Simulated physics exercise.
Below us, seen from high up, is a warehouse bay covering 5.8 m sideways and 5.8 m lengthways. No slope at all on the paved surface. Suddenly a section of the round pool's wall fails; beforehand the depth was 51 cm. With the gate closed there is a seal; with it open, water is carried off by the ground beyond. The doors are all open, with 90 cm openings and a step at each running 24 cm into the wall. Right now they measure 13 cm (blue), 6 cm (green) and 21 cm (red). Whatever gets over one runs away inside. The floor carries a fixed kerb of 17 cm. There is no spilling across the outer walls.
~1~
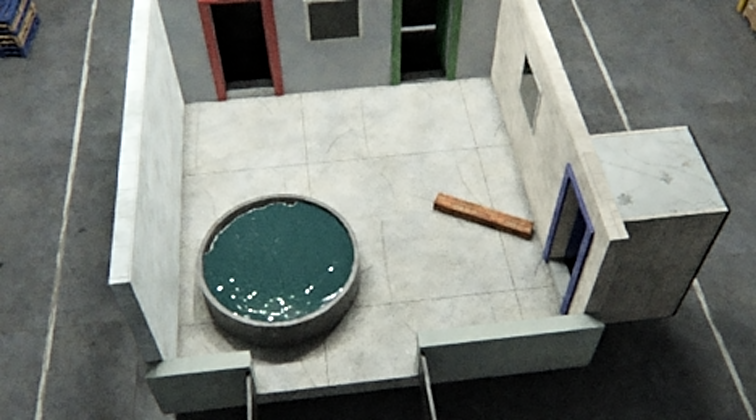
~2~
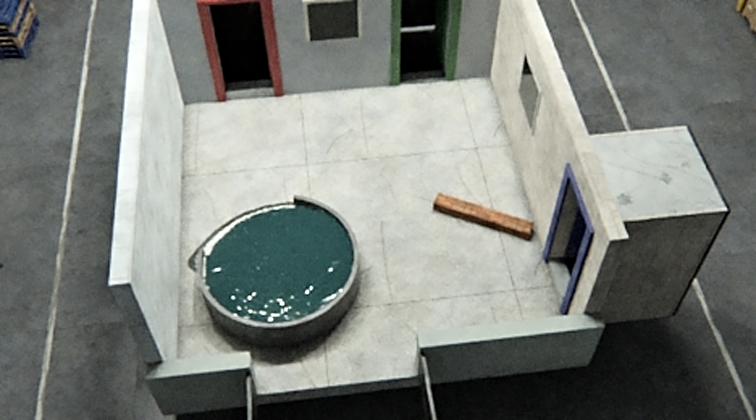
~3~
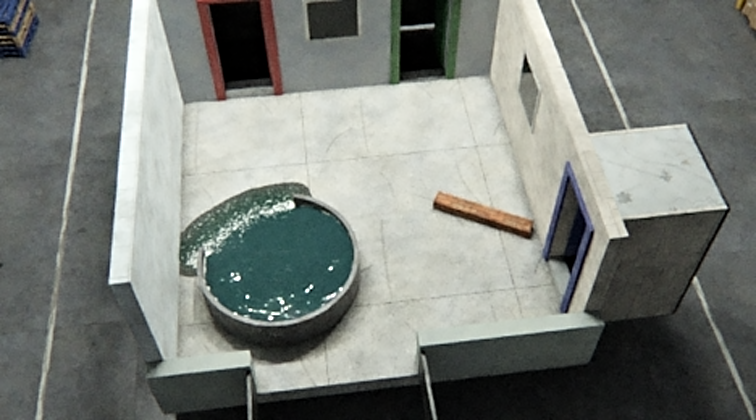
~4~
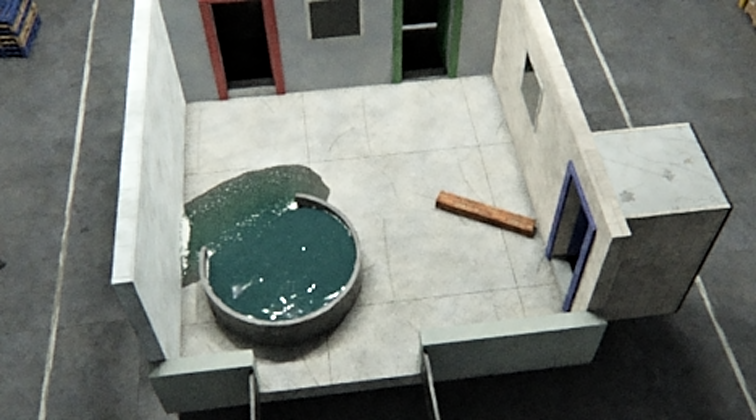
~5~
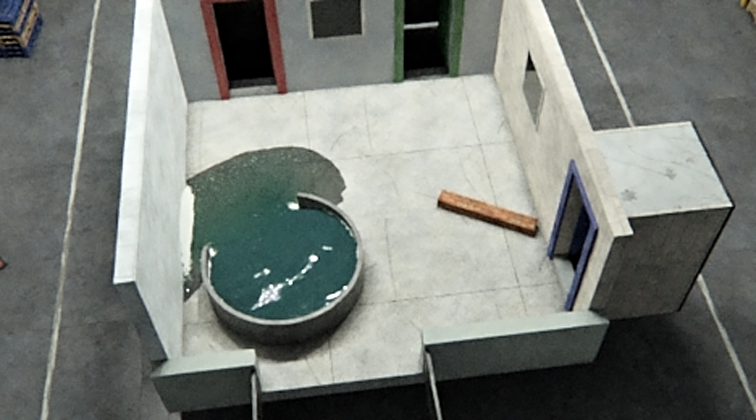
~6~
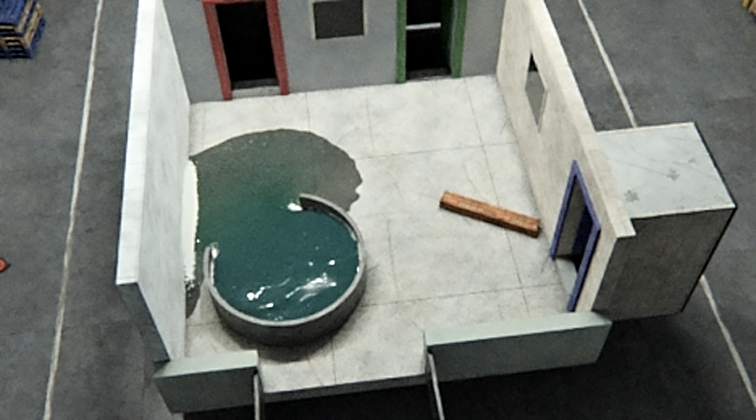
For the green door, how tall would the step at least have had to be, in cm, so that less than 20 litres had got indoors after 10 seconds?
It would need to be about 7.5 cm.
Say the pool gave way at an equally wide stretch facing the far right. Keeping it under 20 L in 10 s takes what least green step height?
It should stand roughly 16 cm high.
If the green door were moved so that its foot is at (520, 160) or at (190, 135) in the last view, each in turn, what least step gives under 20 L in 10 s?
Minimums: About 11.5 cm and 24 cm.
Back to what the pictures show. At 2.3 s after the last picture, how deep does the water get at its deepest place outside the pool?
Around 32 centimetres.
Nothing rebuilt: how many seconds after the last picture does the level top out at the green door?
Peak time: About 9.0 s.
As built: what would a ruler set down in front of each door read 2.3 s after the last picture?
Depths, in cm - blue: 0, green: 2, red: 30.
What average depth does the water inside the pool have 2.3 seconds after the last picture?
I'd put it at some 17 centimetres on average.
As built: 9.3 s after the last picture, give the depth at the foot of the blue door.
Lab note: Depth approx. 1.5 cm.
Then, 0.7 s after the last picture water covers 30 % of the floor, deepest (38 cm) near (190, 104); it has not reached the green door.
Then, 2.3 s after the last picture water covers 35 % of the floor, deepest (32 cm) near (190, 118); 2 cm at the green door, 0 litres in over its 6 cm step.
Then, 9.3 s after the last picture water covers 90 % of the floor, deepest (13 cm) near (421, 82); 13 cm at the green door, 36 litres in over its 6 cm step.
At the green door as built, the water peaked near 13 cm, 9.1 s after the last picture.
Run again over the same 10 s with other heights there, 26 litres in over 7 cm, 8 litres over 9.5 cm. The limit of 20 litres is kept from about 7.5 cm up.
